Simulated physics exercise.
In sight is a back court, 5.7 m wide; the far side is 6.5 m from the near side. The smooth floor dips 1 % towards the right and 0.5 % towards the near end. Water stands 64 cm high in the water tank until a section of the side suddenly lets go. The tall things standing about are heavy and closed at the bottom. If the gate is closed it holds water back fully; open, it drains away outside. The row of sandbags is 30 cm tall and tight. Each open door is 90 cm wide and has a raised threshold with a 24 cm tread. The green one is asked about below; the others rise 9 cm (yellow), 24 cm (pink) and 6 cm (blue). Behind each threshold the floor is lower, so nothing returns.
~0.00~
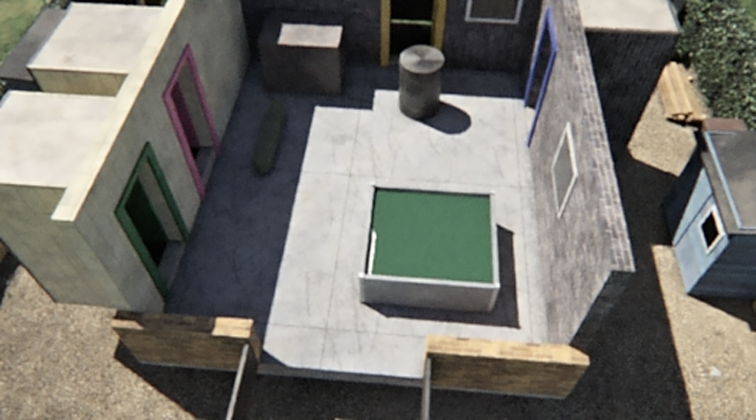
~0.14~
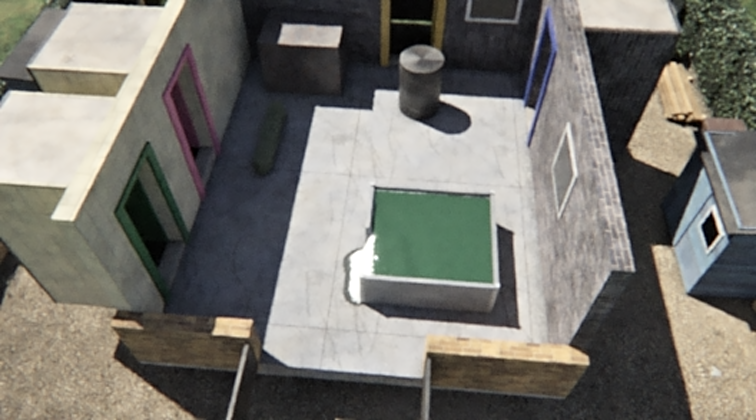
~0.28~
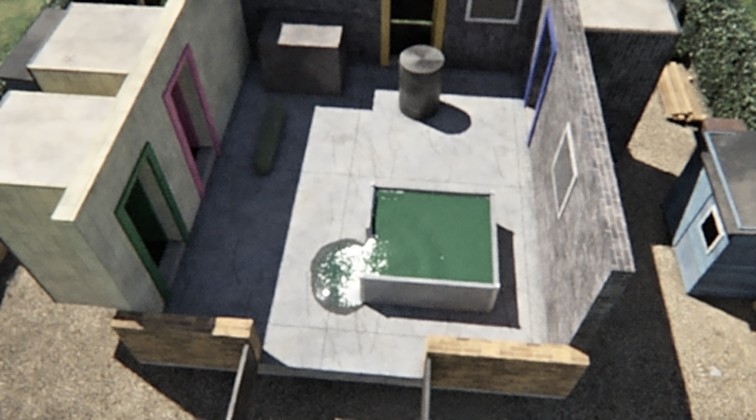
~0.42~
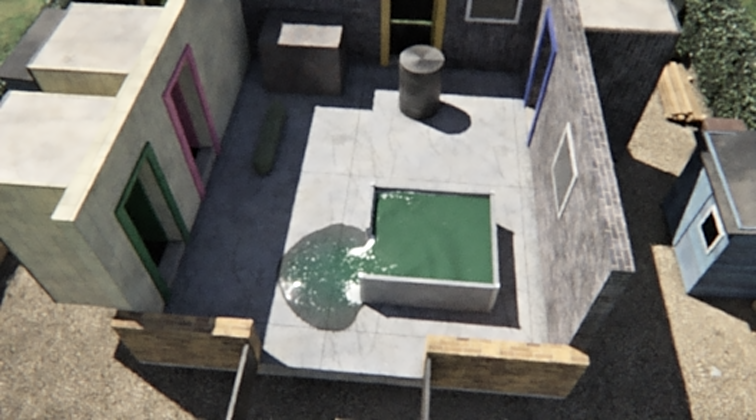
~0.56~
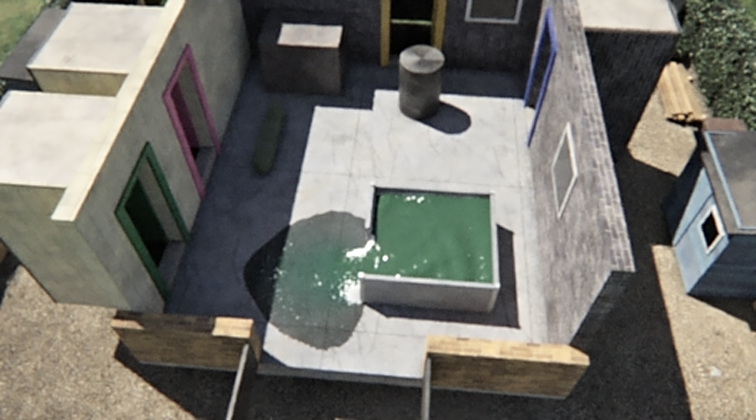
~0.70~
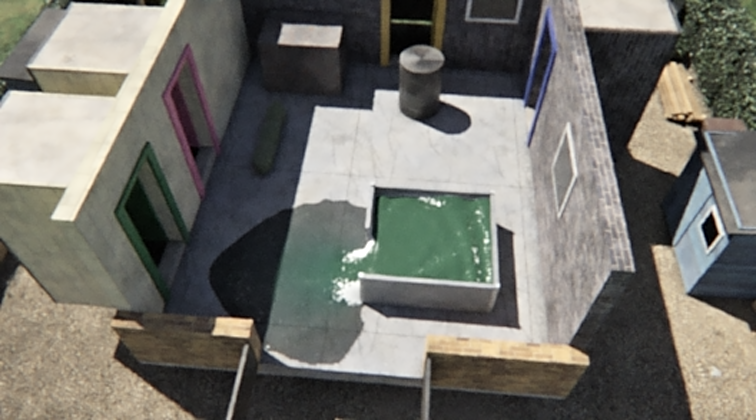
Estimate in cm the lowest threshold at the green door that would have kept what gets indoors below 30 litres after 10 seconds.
It would have to be roughly 18 cm high.
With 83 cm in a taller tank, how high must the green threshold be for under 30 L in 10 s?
Some 25 cm.
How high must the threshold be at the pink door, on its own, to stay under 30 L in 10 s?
About 7.0 cm at pink.
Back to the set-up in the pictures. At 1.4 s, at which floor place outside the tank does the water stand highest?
Near (155, 338).
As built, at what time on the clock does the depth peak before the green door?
At about 2.2 s.
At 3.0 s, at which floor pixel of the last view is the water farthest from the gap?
At about (242, 84).
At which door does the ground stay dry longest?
Last comes the blue one.
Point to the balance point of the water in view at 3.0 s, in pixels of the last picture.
Around (331, 251).
After 1.4 s water covers 25 % of the floor, deepest (42 cm) near (155, 338); 22 cm at the green door, 2 litres in over its 14 cm threshold.
After 3.0 s water covers 30 % of the floor, deepest (21 cm) near (155, 338); 20 cm at the green door, 56 litres in over its 14 cm threshold.
After 10.0 s water covers 80 % of the floor, deepest (10 cm) near (209, 211); 6 cm at the green door, 66 litres in over its 14 cm threshold.
At the green door as built, the water arrived by 0.9 s and peaked near 26 cm at 2.2 s.
Run again over the same 10 s with other heights there, 43 litres in over 16 cm, 8 litres over 21.5 cm. The limit of 30 litres is kept from about 18 cm up.
